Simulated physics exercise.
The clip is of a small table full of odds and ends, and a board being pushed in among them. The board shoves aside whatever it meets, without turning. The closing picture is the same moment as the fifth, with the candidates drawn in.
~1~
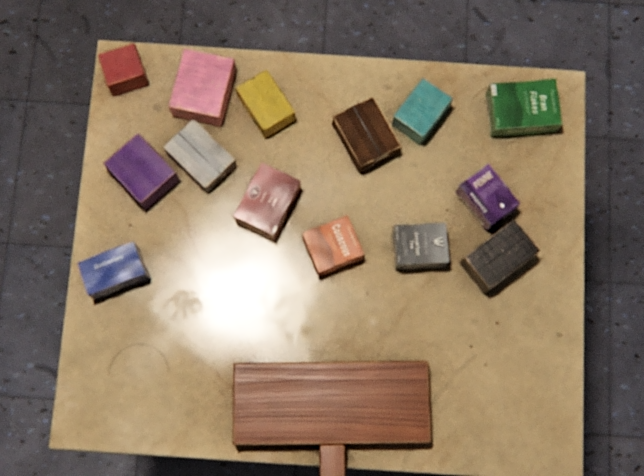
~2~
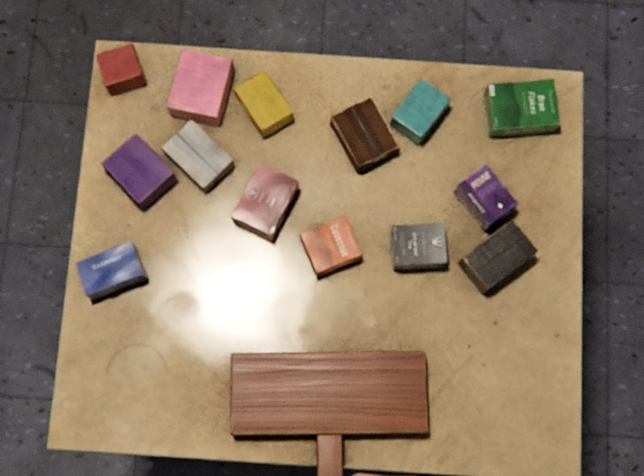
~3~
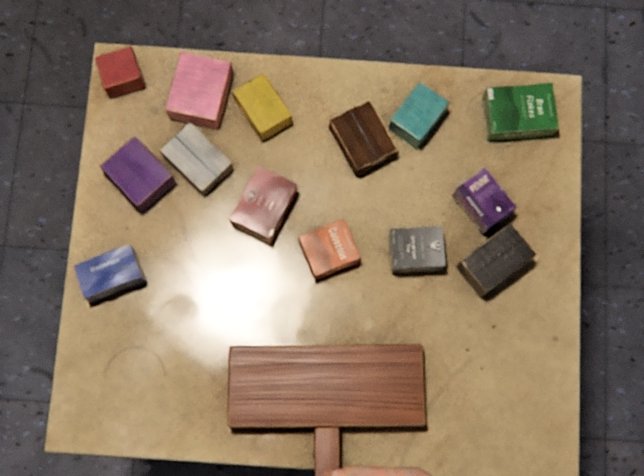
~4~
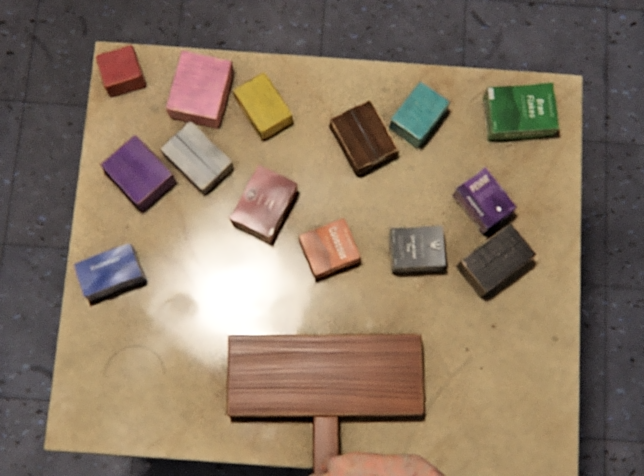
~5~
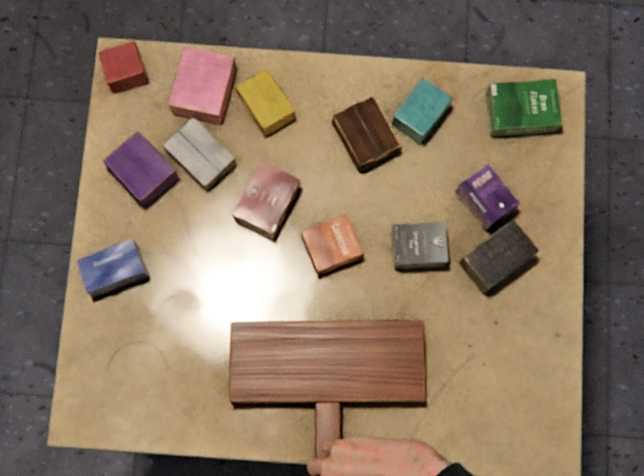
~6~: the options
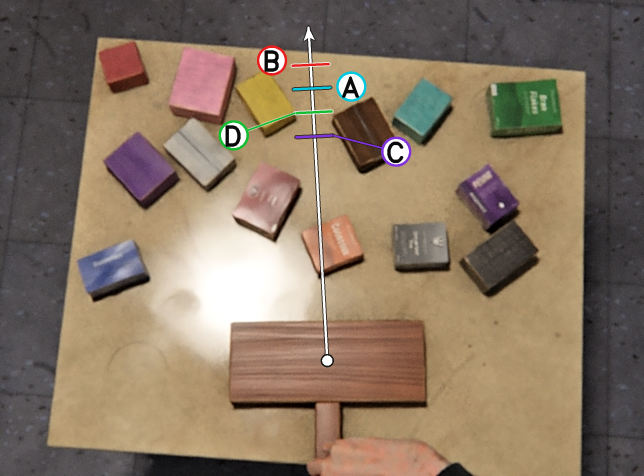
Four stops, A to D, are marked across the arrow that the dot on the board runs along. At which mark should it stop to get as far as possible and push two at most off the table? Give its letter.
Mark D.
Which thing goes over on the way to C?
The yellow block.
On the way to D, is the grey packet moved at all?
Yes.
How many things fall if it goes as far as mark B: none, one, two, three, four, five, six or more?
By then, four.
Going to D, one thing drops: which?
It is the yellow block.
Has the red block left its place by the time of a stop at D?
No.
On the marked copy, A at (312, 88); B at (311, 65); C at (314, 136); D at (314, 112); the arrow from (327, 361) to (308, 28); the white dot at (327, 361).
Taking D. A third of the way, board (322, 270); red box (266, 195); grey packet (425, 214).
Two thirds of the way, board (316, 181); yellow block (265, 60); turquoise block (433, 107).
When it is over, board (314, 117); yellow block over the edge; brown box (376, 54); one fallen.
As for the rest, A drops four; B drops four; C is within the limit but short.
